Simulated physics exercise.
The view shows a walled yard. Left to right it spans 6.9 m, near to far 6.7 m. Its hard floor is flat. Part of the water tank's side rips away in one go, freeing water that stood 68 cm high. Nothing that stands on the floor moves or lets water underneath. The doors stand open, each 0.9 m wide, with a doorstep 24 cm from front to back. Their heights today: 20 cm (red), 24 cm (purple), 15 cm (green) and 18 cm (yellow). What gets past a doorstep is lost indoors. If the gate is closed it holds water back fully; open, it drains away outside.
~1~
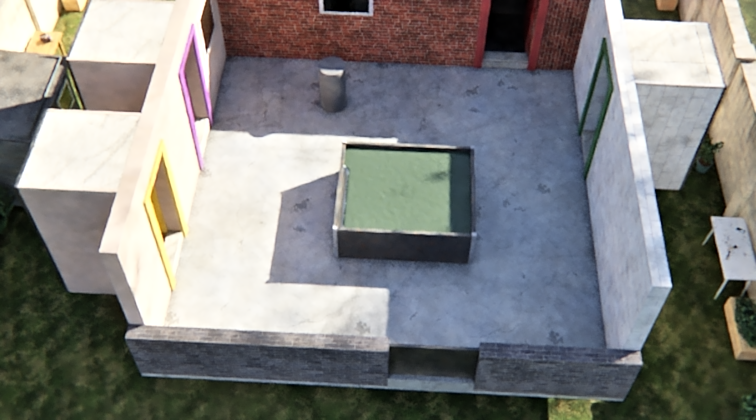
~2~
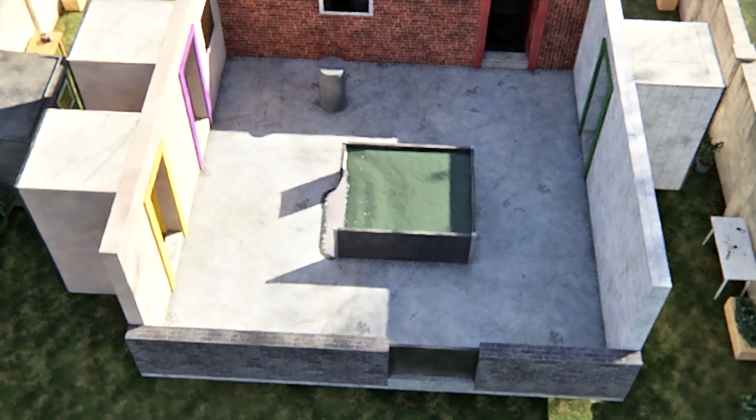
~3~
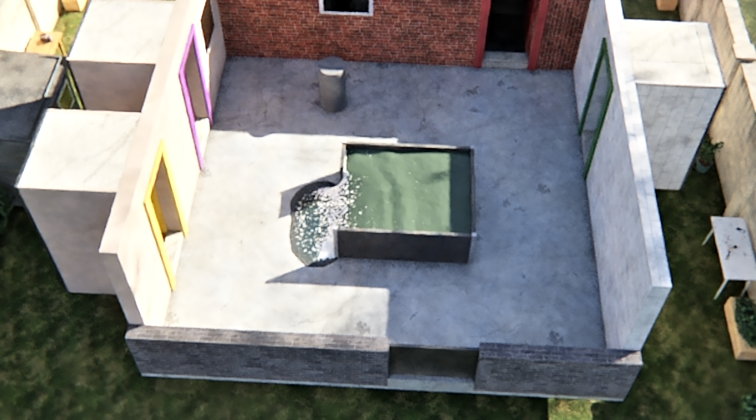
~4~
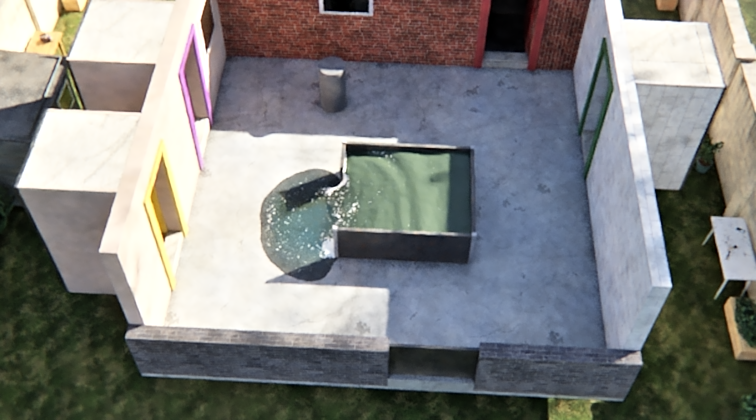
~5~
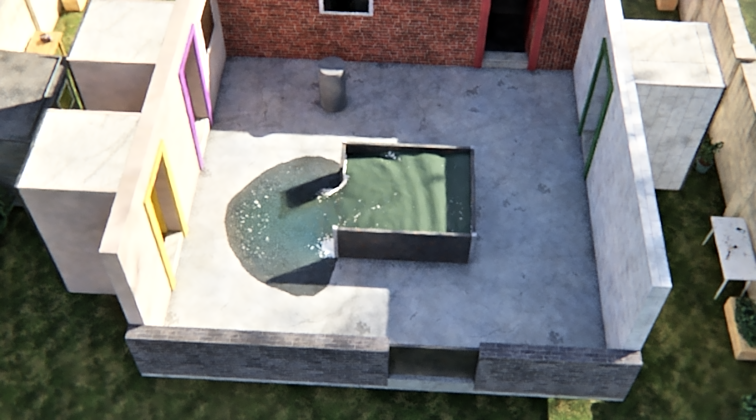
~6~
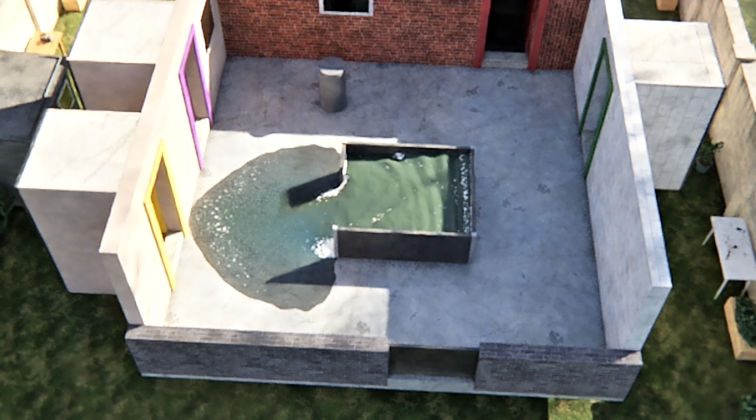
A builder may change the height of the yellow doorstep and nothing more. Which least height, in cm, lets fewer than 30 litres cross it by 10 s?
Some 25 cm above the ground.
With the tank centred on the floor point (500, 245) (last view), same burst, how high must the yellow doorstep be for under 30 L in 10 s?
About 20 cm.
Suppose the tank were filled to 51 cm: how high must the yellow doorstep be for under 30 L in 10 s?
About 18 cm.
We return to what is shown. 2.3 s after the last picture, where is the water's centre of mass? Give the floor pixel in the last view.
At about (299, 218).
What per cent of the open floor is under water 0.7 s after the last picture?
Some 20 per cent of it.
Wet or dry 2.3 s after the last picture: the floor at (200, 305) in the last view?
It is wet.
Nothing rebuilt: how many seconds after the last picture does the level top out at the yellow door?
Around 1.4 s.
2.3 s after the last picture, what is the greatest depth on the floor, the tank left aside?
About 34 cm.
Then, 0.7 s after the last picture water covers 20 % of the floor, deepest (37 cm) near (335, 237); 31 cm at the yellow door, 11 litres in over its 18 cm doorstep.
Then, 2.3 s after the last picture water covers 35 % of the floor, deepest (34 cm) near (158, 352); 25 cm at the yellow door, 92 litres in over its 18 cm doorstep.
Then, 9.3 s after the last picture water covers 100 % of the floor, deepest (10 cm) near (584, 183); 7 cm at the yellow door, 103 litres in over its 18 cm doorstep.
At the yellow door as built, the water peaked near 32 cm, 1.3 s after the last picture.
Run again over the same 10 s with other heights there, 54 litres in over 22 cm, 6 litres over 30 cm. The limit of 30 litres is kept from about 25 cm up.
